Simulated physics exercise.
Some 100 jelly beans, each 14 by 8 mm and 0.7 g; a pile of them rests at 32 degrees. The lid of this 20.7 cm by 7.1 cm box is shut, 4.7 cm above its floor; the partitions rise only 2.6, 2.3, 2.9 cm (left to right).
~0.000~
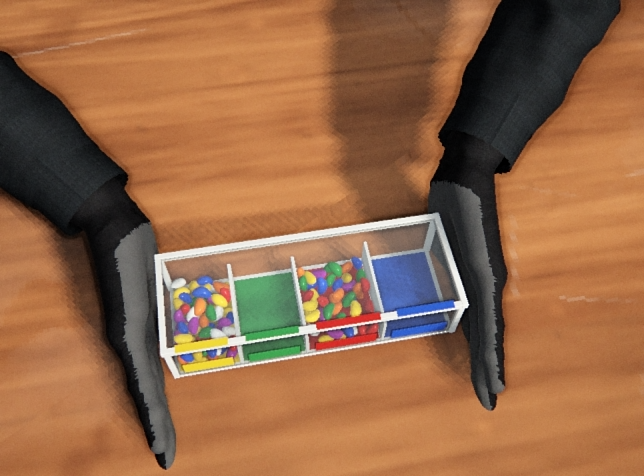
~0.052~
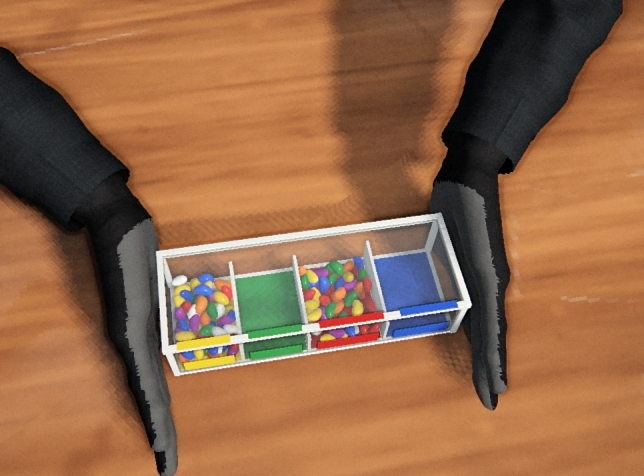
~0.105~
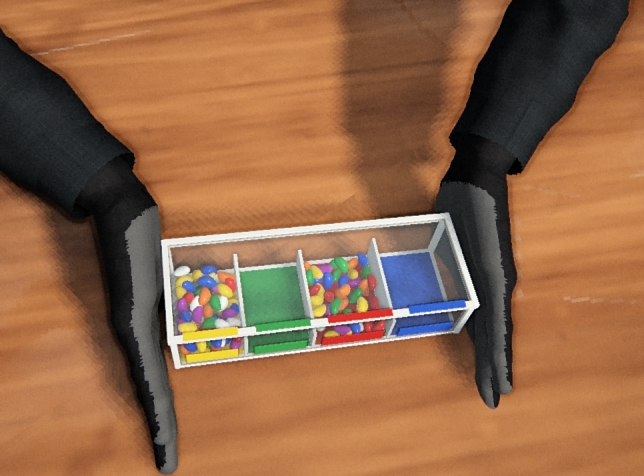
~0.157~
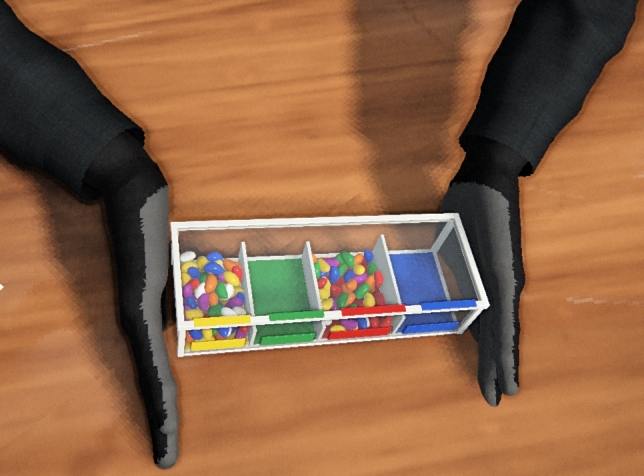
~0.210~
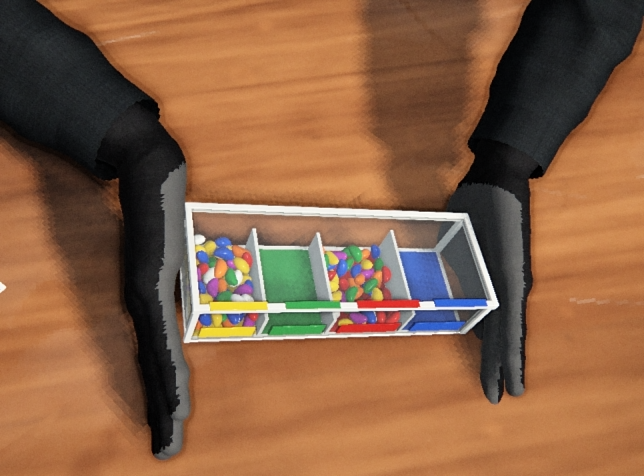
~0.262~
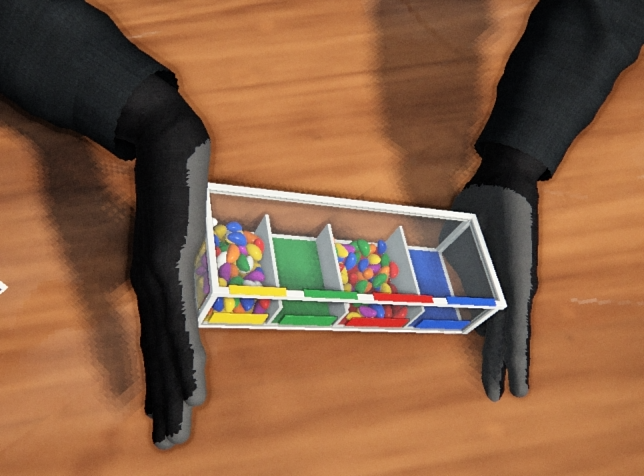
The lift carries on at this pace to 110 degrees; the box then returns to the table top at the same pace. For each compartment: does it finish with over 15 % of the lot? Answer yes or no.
Red compartment: Yes; blue compartment: Yes; green compartment: No; yellow compartment: No.
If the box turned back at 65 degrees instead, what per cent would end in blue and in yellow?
In that case blue 0, yellow 45.
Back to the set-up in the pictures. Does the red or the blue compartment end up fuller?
The blue one has more.
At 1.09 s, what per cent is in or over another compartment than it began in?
Roughly 60 per cent.
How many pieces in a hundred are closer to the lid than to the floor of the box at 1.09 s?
Roughly 90 per cent.
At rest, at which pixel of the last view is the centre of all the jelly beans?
Near (418, 289).
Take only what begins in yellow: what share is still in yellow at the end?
About 0 per cent.
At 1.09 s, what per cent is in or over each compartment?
Red 35; blue 30; green 20; yellow 20.
Then, at 1.09 s, tilt 109 degrees; red 35 %, blue 30 %, green 20 %, yellow 20 %.
After 1.63 s, tilt 48 degrees; red 20 %, blue 80 %.
After 2.24 s, tilt 0 degrees; red 20 %, blue 80 %.
By 2.6 s all is still; red 20 %, blue 80 %, green 0 %, yellow 0 %.
